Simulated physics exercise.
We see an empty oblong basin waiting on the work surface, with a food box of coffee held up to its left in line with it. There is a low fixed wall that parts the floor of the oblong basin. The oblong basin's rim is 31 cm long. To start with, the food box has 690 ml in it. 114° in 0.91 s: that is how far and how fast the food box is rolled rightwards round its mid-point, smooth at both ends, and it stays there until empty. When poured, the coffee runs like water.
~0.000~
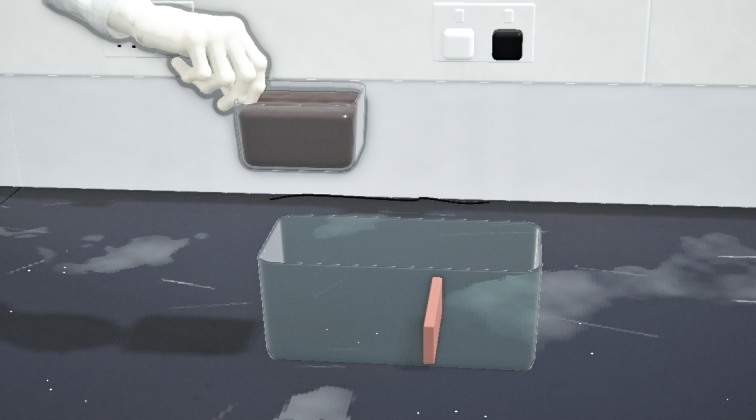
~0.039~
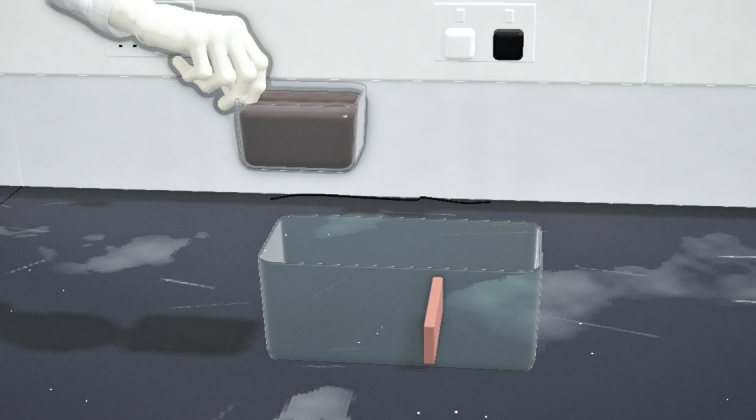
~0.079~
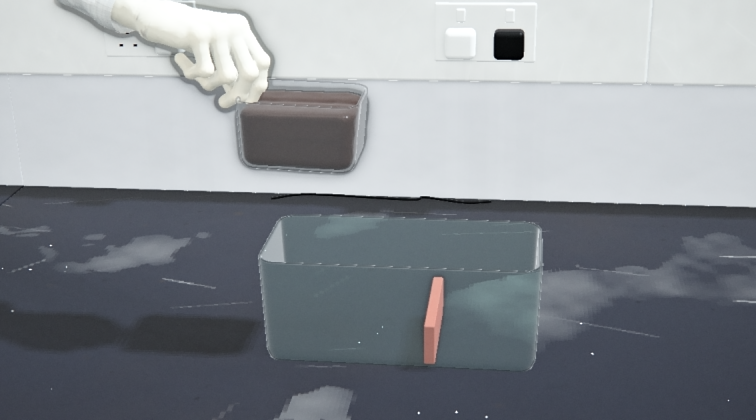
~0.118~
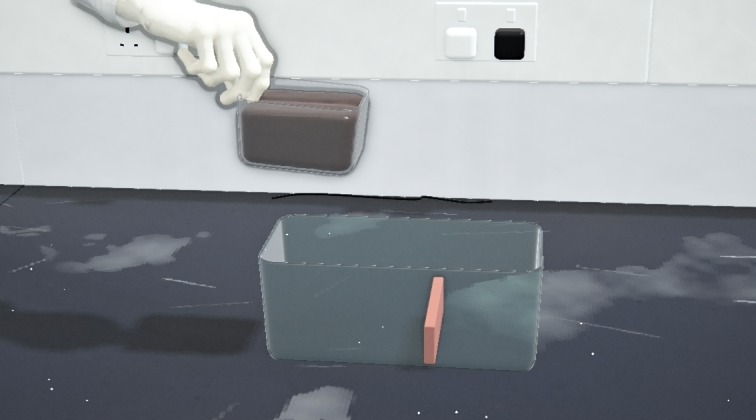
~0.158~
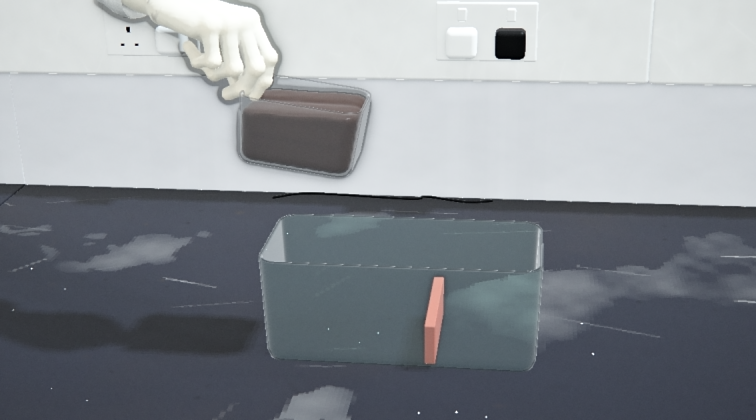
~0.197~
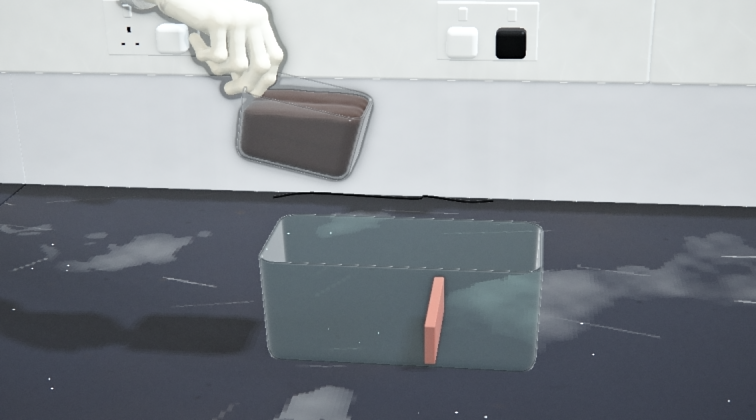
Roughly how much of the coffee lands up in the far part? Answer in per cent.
Around 41 %.
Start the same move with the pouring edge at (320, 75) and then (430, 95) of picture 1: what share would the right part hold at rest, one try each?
Some 5 and 80 per cent, in that order.
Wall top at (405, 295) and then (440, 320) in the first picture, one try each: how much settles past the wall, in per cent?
I'd say 70 percent on the first go, 40 percent on the next.
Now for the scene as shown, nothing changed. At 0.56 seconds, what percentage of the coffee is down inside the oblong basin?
Near 18 in a hundred.
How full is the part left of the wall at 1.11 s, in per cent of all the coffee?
I'd put it near 56 percent.
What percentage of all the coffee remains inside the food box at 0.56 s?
44 %.
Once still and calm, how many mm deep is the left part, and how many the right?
Some 16 mm on the left and 20 mm on the right.
Then, 0.56 s in, the tilt is 77° and 43 per cent is still to pour, 7 is left of the wall and 11 right of it.
Then, 0.83 s in, the tilt is 112° and 5 per cent is still to pour, 47 is left of the wall and 42 right of it.
Then, 1.11 s in, the tilt is 114° and 0 per cent is still to pour, 57 is left of the wall and 41 right of it.
Then, 1.41 s in, the tilt is 114° and 0 per cent is still to pour, 57 is left of the wall and 41 right of it.
Finally, 57 per cent lies left of the wall, 41 right of it and 2 outside.
